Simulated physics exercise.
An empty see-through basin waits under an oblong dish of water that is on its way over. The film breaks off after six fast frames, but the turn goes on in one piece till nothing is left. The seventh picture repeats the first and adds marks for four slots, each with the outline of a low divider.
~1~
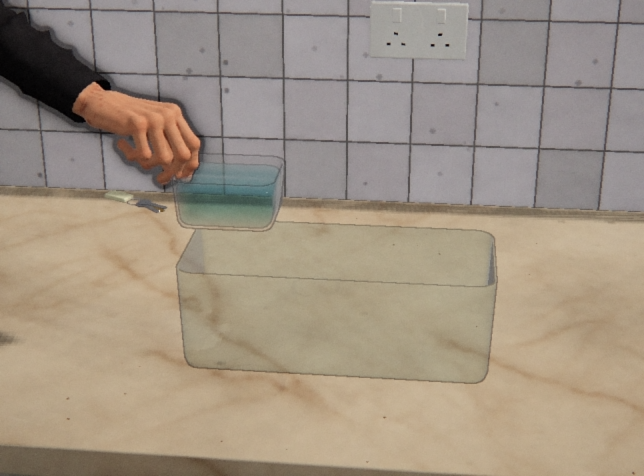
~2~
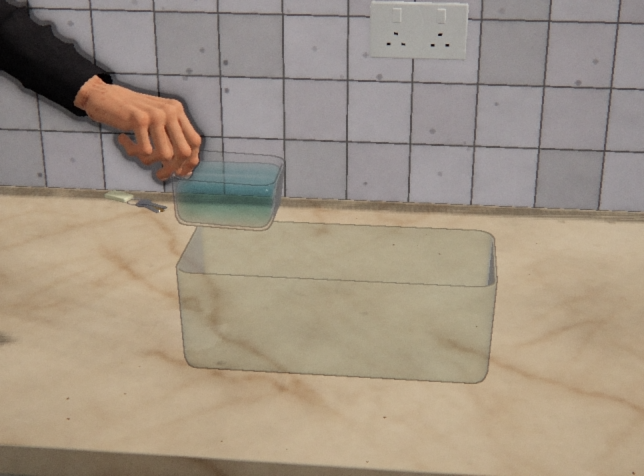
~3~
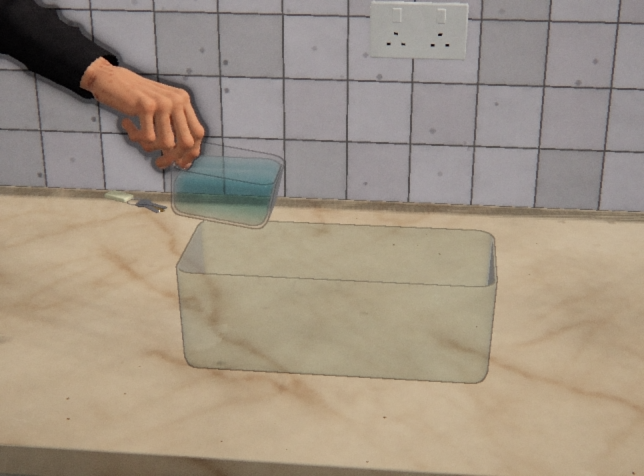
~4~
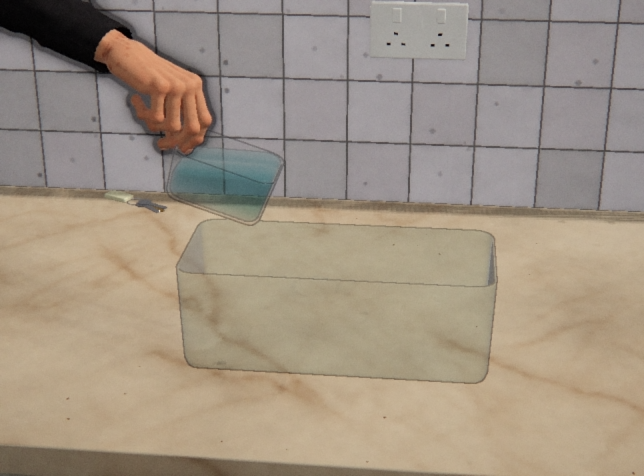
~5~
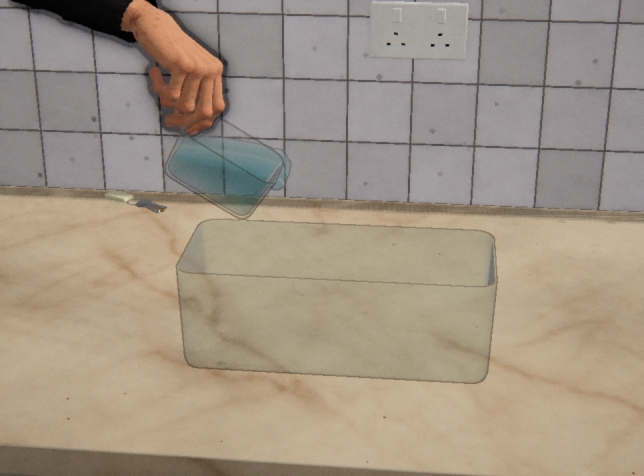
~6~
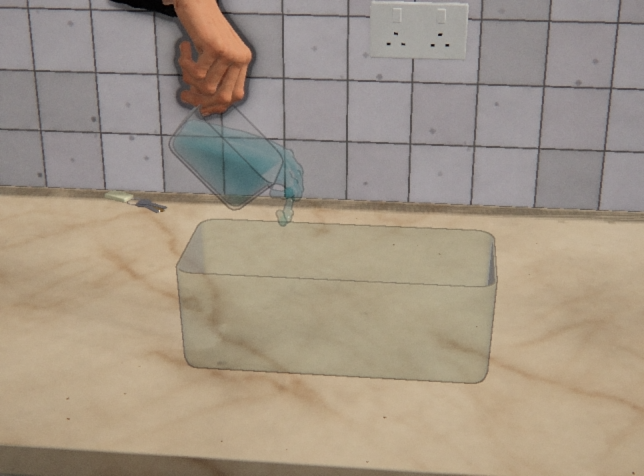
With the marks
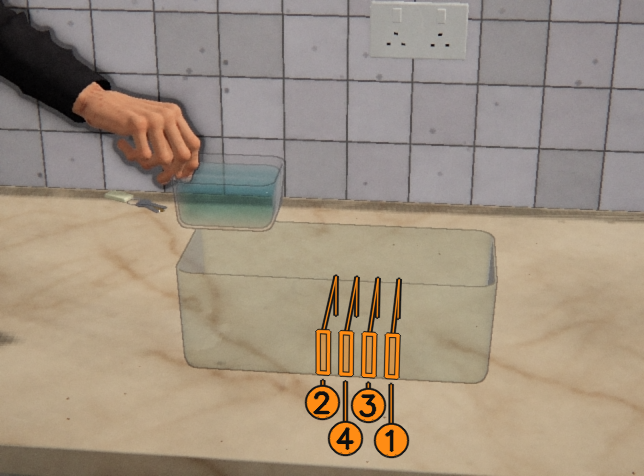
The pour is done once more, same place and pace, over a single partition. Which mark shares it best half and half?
3 is best.
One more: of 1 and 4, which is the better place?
It is 4.
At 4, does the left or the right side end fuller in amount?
The right side.
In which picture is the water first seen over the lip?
Picture 4.
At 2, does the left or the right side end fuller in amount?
More ends on the right.
On the marked copy, 1 at (391, 384); 2 at (322, 380); 3 at (368, 383); 4 at (345, 382).
For place 1, about 92 % ends left of the wall and 3 % right of it; 4 % is lost outside.
For place 2, about 7 % ends left of the wall and 92 % right of it.
For place 3, about 57 % ends left of the wall and 41 % right of it.
For place 4, about 23 % ends left of the wall and 76 % right of it.
